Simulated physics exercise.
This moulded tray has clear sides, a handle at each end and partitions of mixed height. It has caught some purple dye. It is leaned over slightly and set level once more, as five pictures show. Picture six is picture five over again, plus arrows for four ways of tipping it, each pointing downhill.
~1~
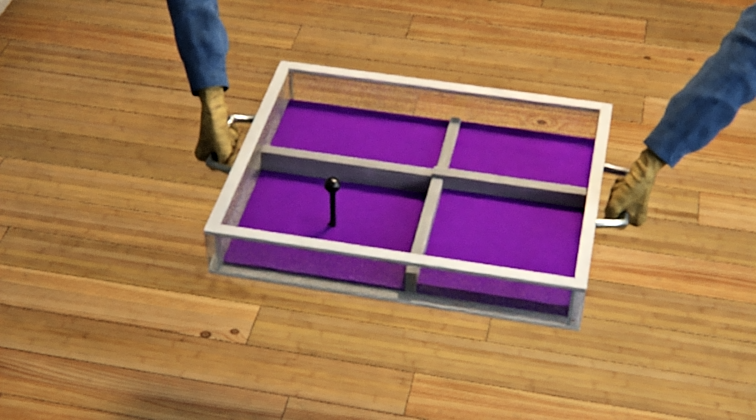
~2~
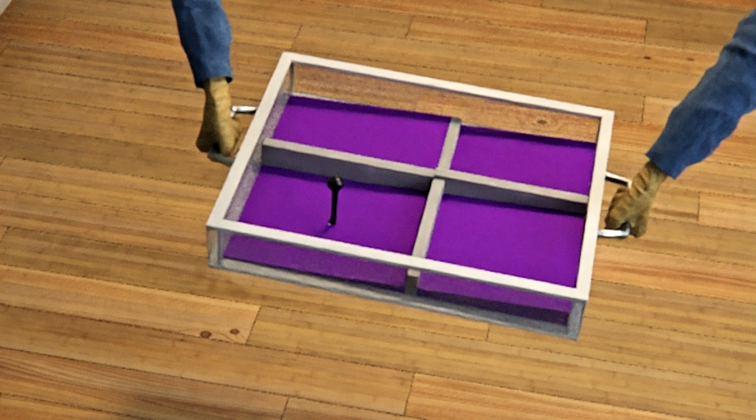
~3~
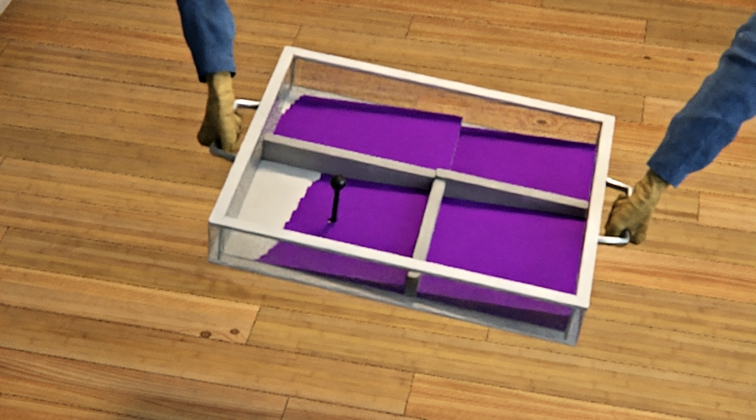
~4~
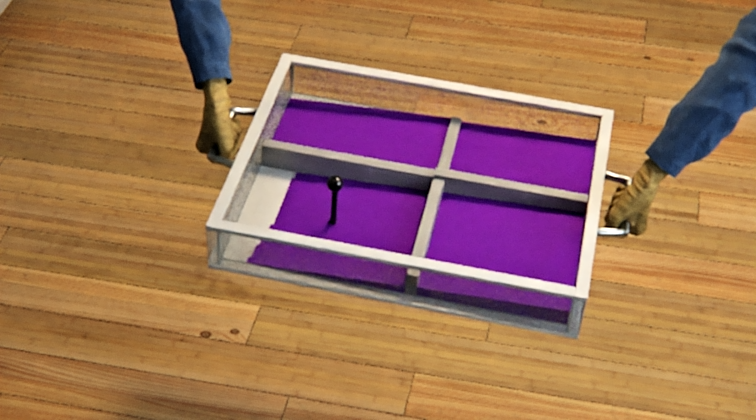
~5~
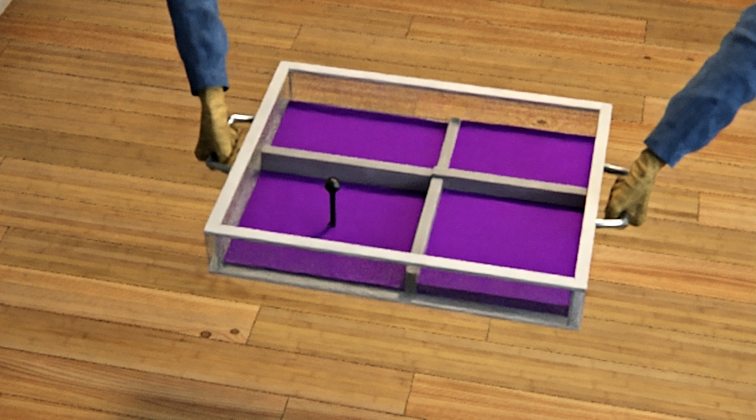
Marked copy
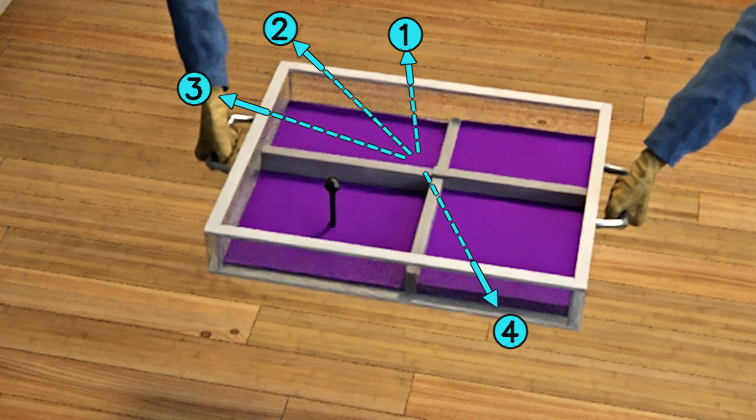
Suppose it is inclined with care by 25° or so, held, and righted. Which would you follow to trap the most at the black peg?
3 is best.
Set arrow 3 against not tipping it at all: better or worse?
It is better.
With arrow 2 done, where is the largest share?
The back left bay.
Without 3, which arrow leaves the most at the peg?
Here it is arrow 1.
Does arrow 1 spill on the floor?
Yes.
In cyan, 1 ends at (407, 54); 2 ends at (297, 44); 3 ends at (225, 98); 4 ends at (494, 301).
If 1 is chosen, about 12 % of the liquid ends in the peg's bay; about 14 % goes over the rim.
If 2 is chosen, about 8 % of the liquid ends in the peg's bay; about 52 % goes over the rim.
If 3 is chosen, about 23 % of the liquid ends in the peg's bay; about 31 % goes over the rim.
If 4 is chosen, about 6 % of the liquid ends in the peg's bay; about 43 % goes over the rim.
